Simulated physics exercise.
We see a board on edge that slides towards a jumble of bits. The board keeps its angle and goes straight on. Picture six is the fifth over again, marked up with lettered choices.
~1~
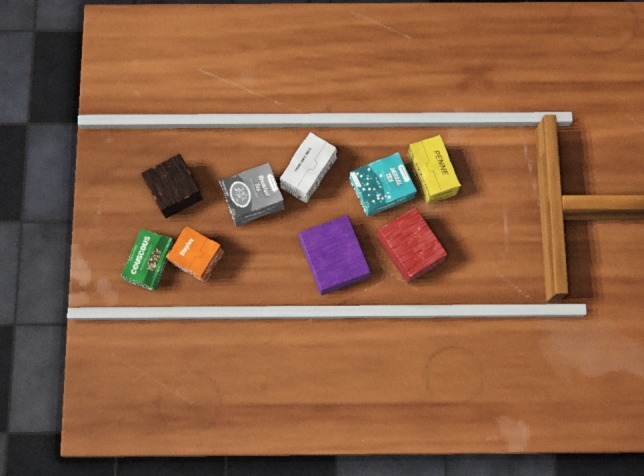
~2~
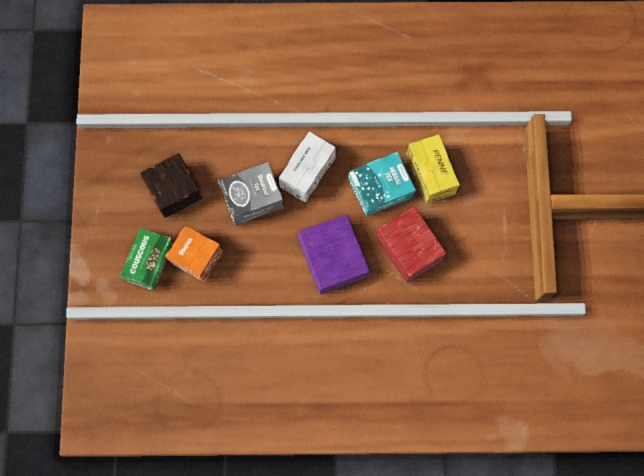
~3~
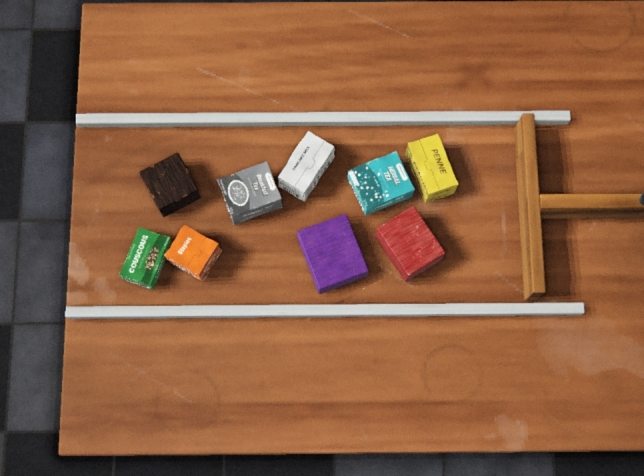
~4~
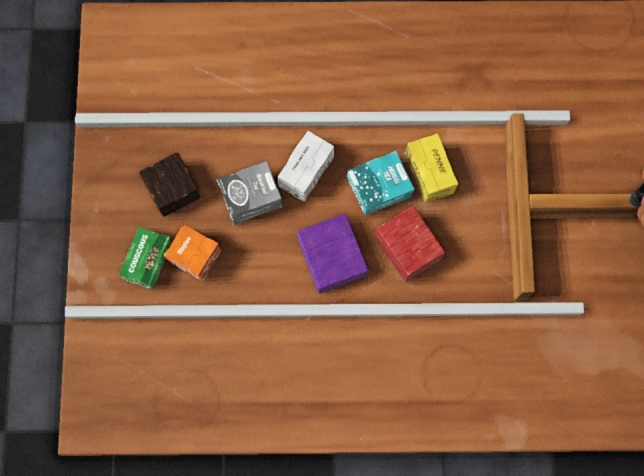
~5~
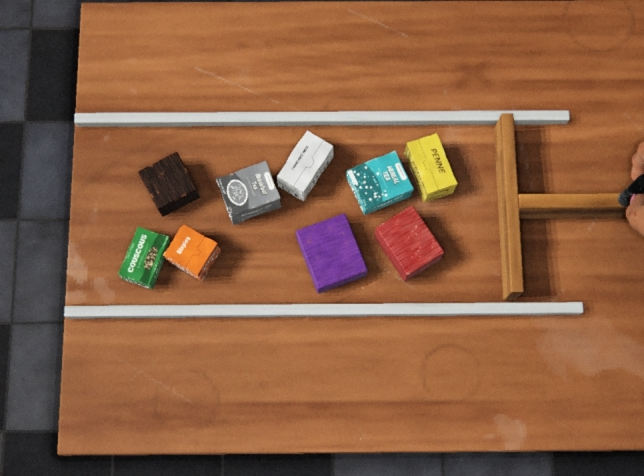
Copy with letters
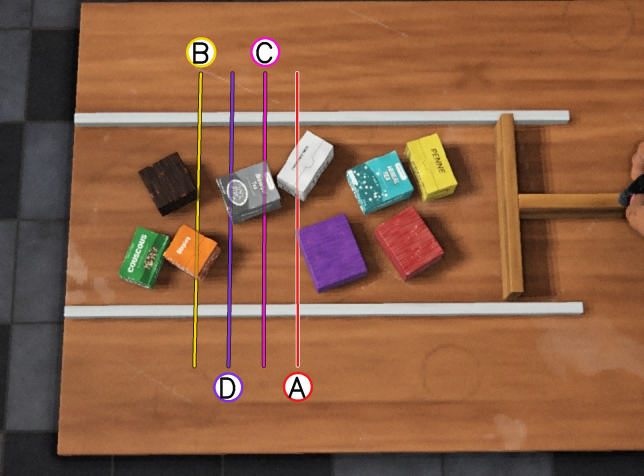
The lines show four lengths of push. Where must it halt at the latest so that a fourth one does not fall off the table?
The farthest such stop is B.
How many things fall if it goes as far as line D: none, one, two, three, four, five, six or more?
In all, none.
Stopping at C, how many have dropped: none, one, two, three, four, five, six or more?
In all, none.
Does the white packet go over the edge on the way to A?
No.
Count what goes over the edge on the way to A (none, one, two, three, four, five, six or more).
In all, none.
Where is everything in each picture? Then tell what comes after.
The first frame shows green packet (149, 260); turquoise packet (383, 185); board (556, 202).
The second frame shows board (545, 201); grey packet (252, 194).
The third frame shows board (534, 201); black block (171, 185).
The fourth frame shows board (523, 201); purple block (333, 254).
The fifth frame shows board (513, 201); green packet (146, 258); turquoise packet (380, 183); red block (408, 244).
On the marked copy, A at (297, 214); B at (198, 215); C at (264, 214); D at (231, 214).
Following B. Soon after the start, board (398, 201); grey packet (243, 195); white packet (286, 162).
Later, board (286, 202); green packet (122, 261); black block (127, 190).
In the end, board (199, 203); black block over the edge; green packet over the edge; two fallen.
As for the rest, A is within the limit but short; C is within the limit but short; D is within the limit but short.
